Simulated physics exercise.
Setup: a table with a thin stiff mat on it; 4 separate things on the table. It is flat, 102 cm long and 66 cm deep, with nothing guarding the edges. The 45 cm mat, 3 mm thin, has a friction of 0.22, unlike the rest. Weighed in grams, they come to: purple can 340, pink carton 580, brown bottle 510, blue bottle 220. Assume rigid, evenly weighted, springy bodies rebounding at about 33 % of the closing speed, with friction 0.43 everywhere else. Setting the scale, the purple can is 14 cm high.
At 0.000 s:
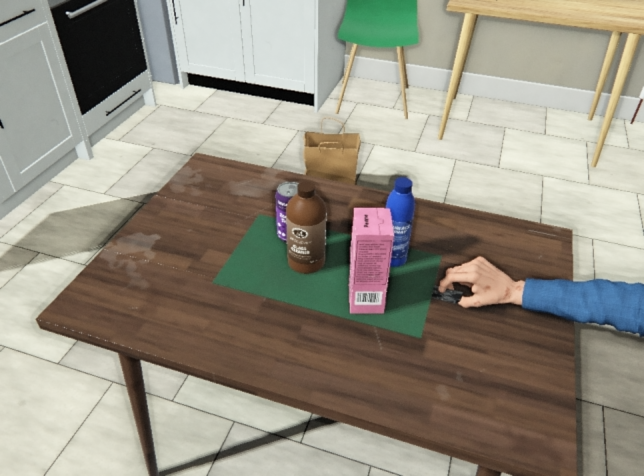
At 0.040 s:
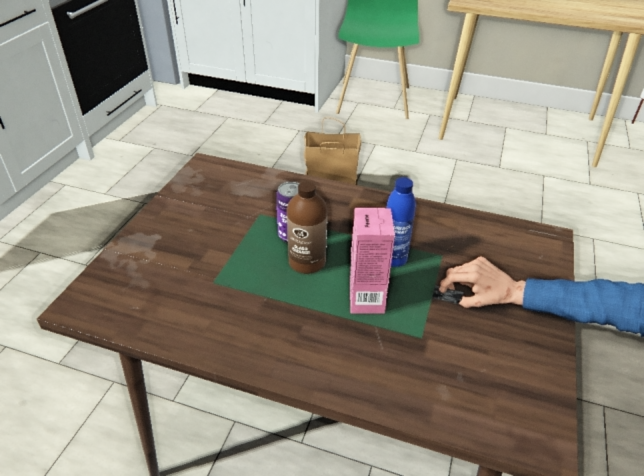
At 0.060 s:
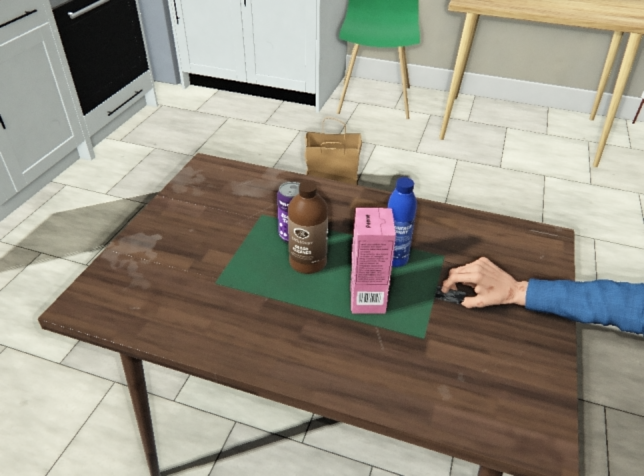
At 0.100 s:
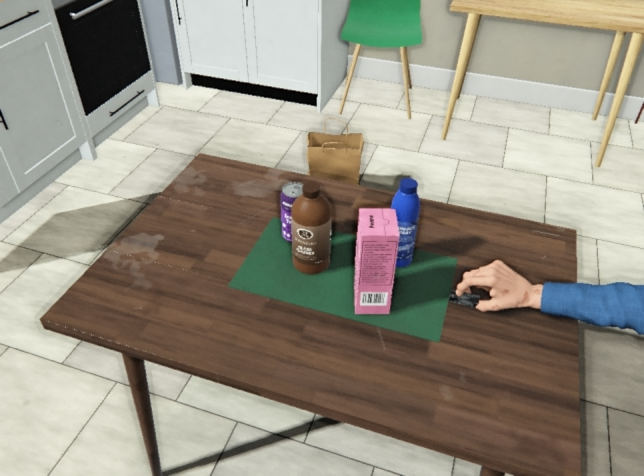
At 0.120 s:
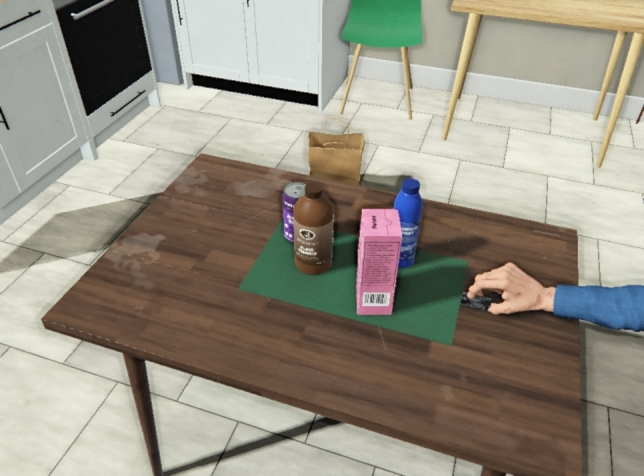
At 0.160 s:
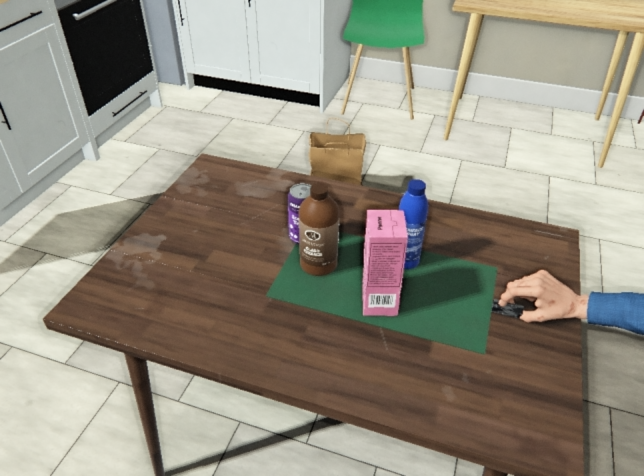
A green mat lies still at first under a purple can, brown bottle, pink carton and blue bottle on a wooden table, a hand gripping its edge. The hand then pulls the mat rightward, and it slides beneath the items, which shift only slightly right and stay upright.
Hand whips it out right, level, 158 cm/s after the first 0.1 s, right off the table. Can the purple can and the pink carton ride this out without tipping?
One by one: Purple can stays vertical, pink carton ends up tilted over.
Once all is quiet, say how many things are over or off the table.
2.
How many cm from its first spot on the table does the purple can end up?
3 cm.
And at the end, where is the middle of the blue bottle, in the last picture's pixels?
My guess is roughly (550, 248).
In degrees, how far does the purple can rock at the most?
It tilts by around 6° at most.
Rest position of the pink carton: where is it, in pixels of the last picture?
It finishes at roughly (547, 326).
By 0.36 s, 43 cm of pull; pink carton 11 cm from its spot near (431, 276); purple can 3 cm from its spot near (310, 218); blue bottle tilted 5°.
By 0.56 s, 74 cm of pull; pink carton tilted 19° near (486, 287); purple can 3 cm from its spot near (309, 218); blue bottle tilted 30°.
By 0.76 s, 98 cm of pull; pink carton tilted 63° near (524, 295); purple can 3 cm from its spot near (309, 218); blue bottle on its side.
When it is over (2.8 s), lying over on the table, pink carton and blue bottle; the other 2 within 6 cm of the start. End places, in pixels of the last picture, purple can near (309, 218), pink carton near (547, 326).
